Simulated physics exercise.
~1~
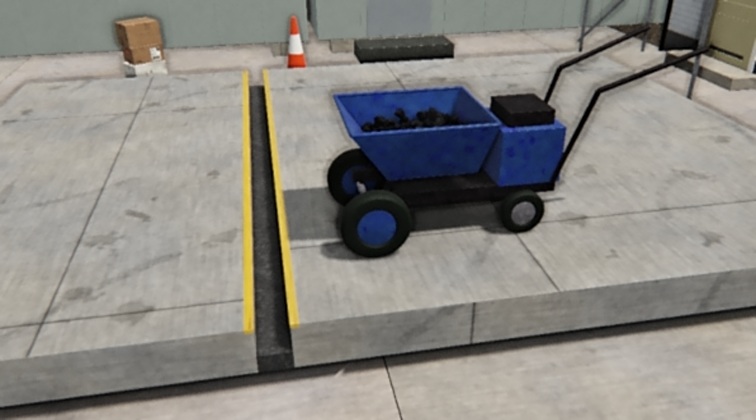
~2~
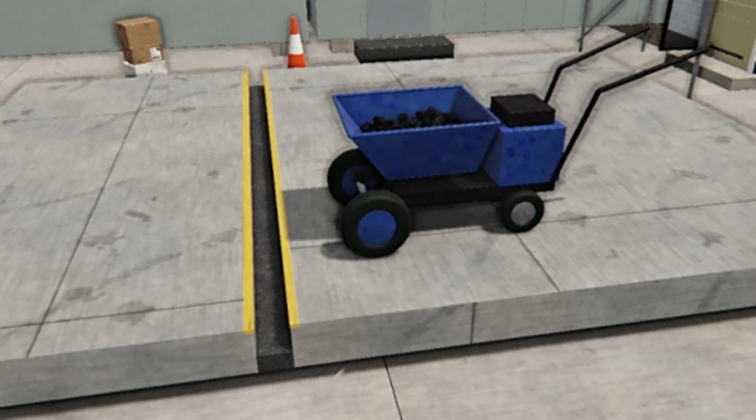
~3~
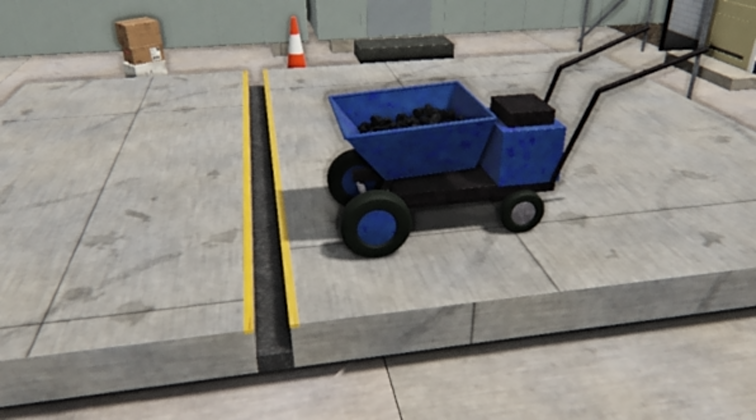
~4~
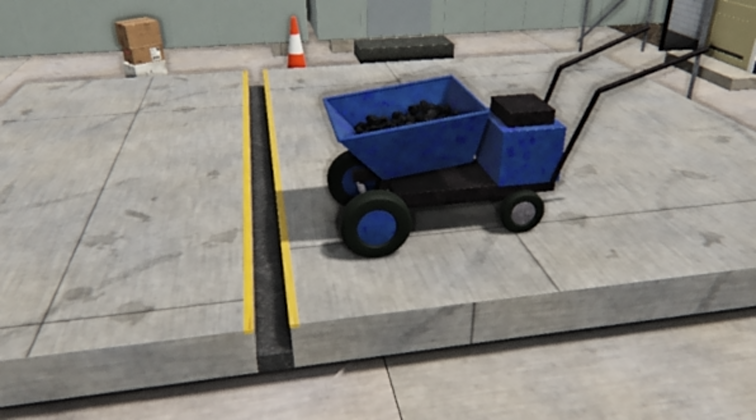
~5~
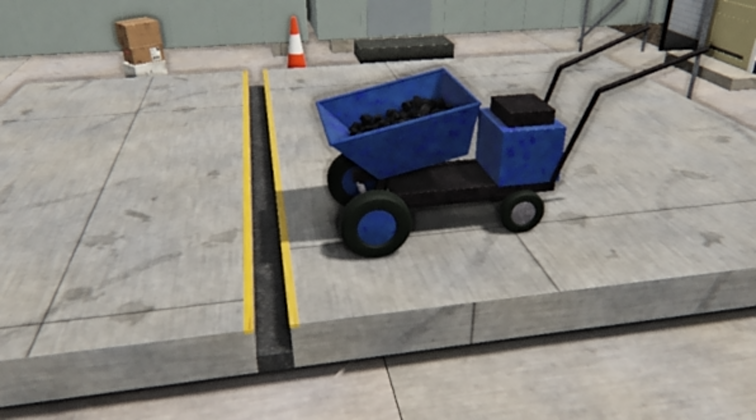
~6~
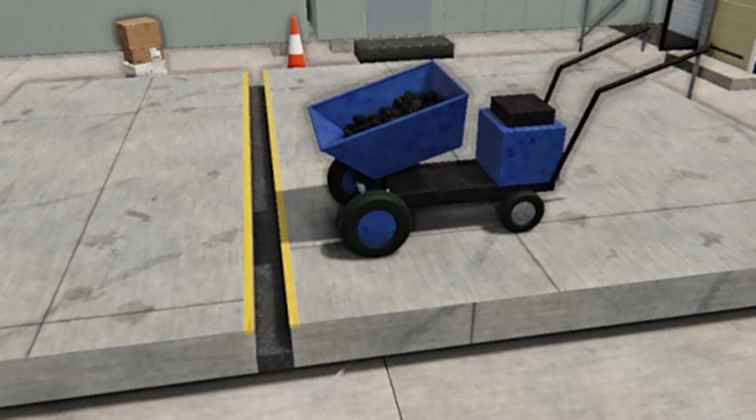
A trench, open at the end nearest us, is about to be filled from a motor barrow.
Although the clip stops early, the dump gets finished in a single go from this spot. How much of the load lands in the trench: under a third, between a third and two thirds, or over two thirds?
Watching it, what goes in is between one-third and two-thirds of the load.
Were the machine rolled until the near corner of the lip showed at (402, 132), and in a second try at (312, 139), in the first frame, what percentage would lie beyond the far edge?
The first position yields around 0 per cent; the second yields around 90 per cent.
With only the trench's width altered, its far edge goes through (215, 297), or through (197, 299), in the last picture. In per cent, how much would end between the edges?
Well, it'd be something like 100 per cent the first time and 100 per cent the second.
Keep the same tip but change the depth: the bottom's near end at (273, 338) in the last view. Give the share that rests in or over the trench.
Something like 50 %.
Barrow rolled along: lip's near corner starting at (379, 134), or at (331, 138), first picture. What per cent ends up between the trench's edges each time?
You'd get around 70 in a hundred, then 30 in a hundred.
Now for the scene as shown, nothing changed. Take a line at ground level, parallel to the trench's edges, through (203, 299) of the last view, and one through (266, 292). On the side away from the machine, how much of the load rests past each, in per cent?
Some 20 and some 70 per cent, respectively.
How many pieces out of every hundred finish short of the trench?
0 %.
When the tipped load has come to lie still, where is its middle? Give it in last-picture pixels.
The centre comes to rest close to (256, 239).
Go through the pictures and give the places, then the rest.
The first frame shows lip of the skip near (352, 136), level; top of the load near (422, 133), lumps of coal; first edge of the trench near (290, 289); far edge near (248, 294), the trench under half as wide as the skip, and about as deep as wide.
The second frame shows lip of the skip near (350, 137), level; top of the load near (421, 133).
The third frame shows lip of the skip near (346, 138), tipped barely; top of the load near (430, 127).
The fourth frame shows lip of the skip near (339, 141), tipped a little; top of the load near (436, 123).
The fifth frame shows lip of the skip near (331, 144), tipped a little; top of the load near (430, 119).
The sixth frame shows lip of the skip near (322, 150), tipped clearly; top of the load near (421, 114); first edge of the trench near (290, 289); far edge near (248, 294).
Shortly afterwards, skip tipped steeply; the whole lot in the skip.
Next, skip tipped right over; all but a few in the skip; a little in or heaped over the trench; only a few beyond it.
Some moments later, skip tipped right over; near a quarter in the skip; near a third in or heaped over the trench; near half beyond it.
In the end, skip tipped right over; near half in or heaped over the trench; near half beyond it.
